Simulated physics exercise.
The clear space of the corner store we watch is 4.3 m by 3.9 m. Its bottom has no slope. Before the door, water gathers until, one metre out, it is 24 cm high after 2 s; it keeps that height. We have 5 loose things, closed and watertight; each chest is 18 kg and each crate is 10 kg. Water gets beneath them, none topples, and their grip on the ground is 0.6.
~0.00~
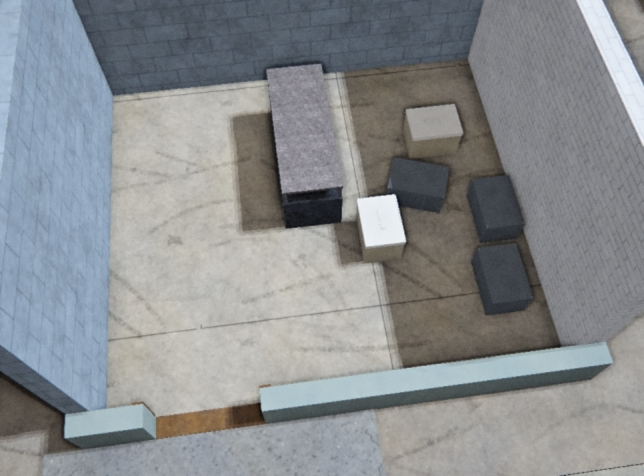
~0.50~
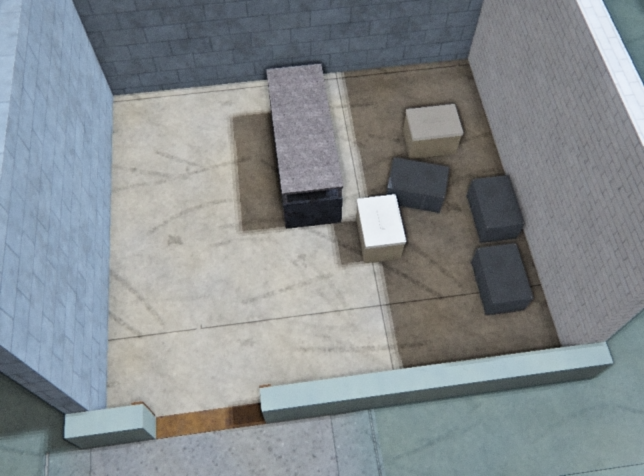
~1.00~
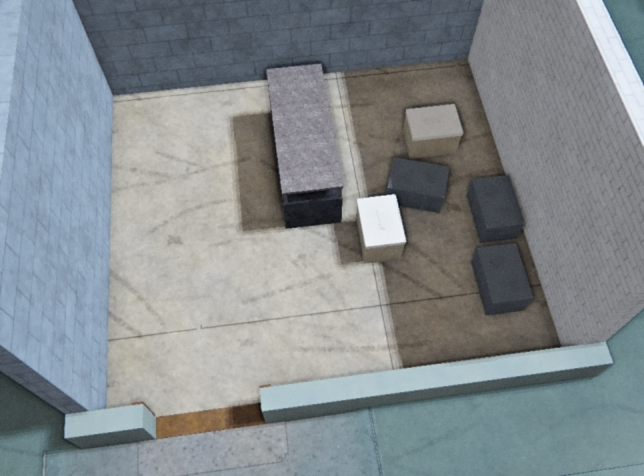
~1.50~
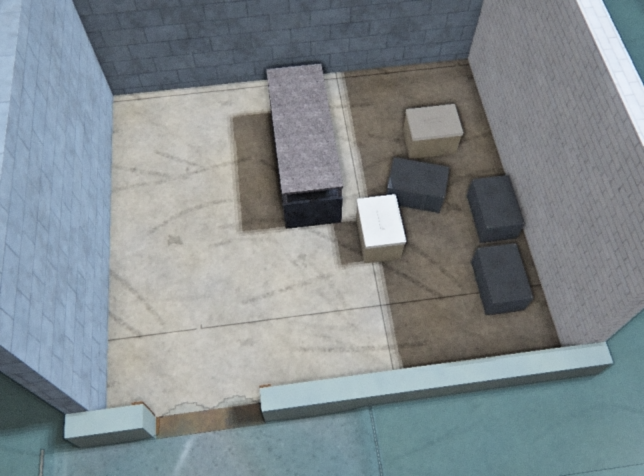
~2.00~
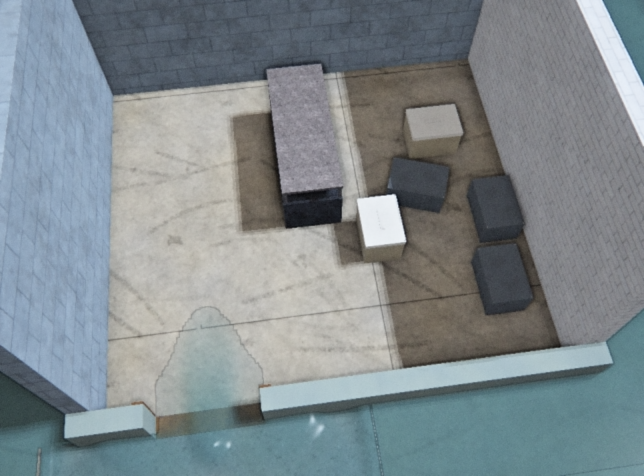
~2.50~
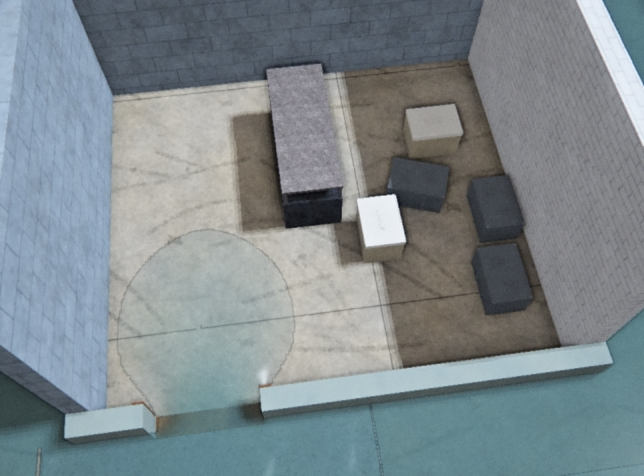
Water rises outside the walled room, then spreads through the doorway across the pale floor.
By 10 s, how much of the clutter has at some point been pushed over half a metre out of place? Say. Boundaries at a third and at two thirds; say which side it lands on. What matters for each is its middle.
It lands short of a third.
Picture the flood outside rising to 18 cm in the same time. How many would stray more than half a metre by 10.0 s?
Then 0 of them.
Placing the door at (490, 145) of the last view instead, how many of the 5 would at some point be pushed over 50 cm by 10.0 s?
In that case the number is 5.
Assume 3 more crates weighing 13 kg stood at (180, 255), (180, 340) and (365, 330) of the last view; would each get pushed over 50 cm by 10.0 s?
In the same order as the question: Farther, farther, not as far.
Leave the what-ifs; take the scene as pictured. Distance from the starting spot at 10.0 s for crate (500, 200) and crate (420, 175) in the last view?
20 cm and 0 cm respectively.
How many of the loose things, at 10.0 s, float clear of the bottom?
Total: 2.
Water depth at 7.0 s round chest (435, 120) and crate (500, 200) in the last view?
I'd put it at 2 cm and 0 cm respectively.
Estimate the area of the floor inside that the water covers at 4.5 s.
About 9.5 m2.
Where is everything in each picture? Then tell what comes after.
A chest at (434, 121), on the bottom; a chest at (381, 220) rests on the ground; 0.0 m2 under water; 0 of 5 have shifted, in the first frame.
A chest at (434, 121) rests on the ground; a chest at (381, 220) rests on the ground; 0.0 m2 under water; 0 of 5 have shifted, in the second frame.
A chest at (434, 121), on the bottom; a chest at (381, 220) rests on the ground; 0.0 m2 under water; 0 of 5 have shifted, in the third frame.
A chest at (434, 121) rests on the ground; a chest at (381, 220), on the bottom; 0.0 m2 under water; 0 of 5 have shifted, in the fourth frame.
A chest at (434, 121), on the bottom; a chest at (381, 220) rests on the ground; 0.7 m2 under water; 0 of 5 have shifted, in the fifth frame.
A chest at (434, 121), on the bottom; a chest at (381, 220) rests on the ground; 2.5 m2 under water; 0 of 5 have shifted, in the sixth frame.
After 3.5 s 0 of 5 are over 50 cm from their spots; 0 afloat.
After 4.5 s 0 of 5 are over 50 cm from their spots; 0 afloat.
After 7.0 s 0 of 5 are over 50 cm from their spots; 0 afloat.
After 10.0 s 0 of 5 are over 50 cm from their spots, and 0 have been at some point; 2 afloat.
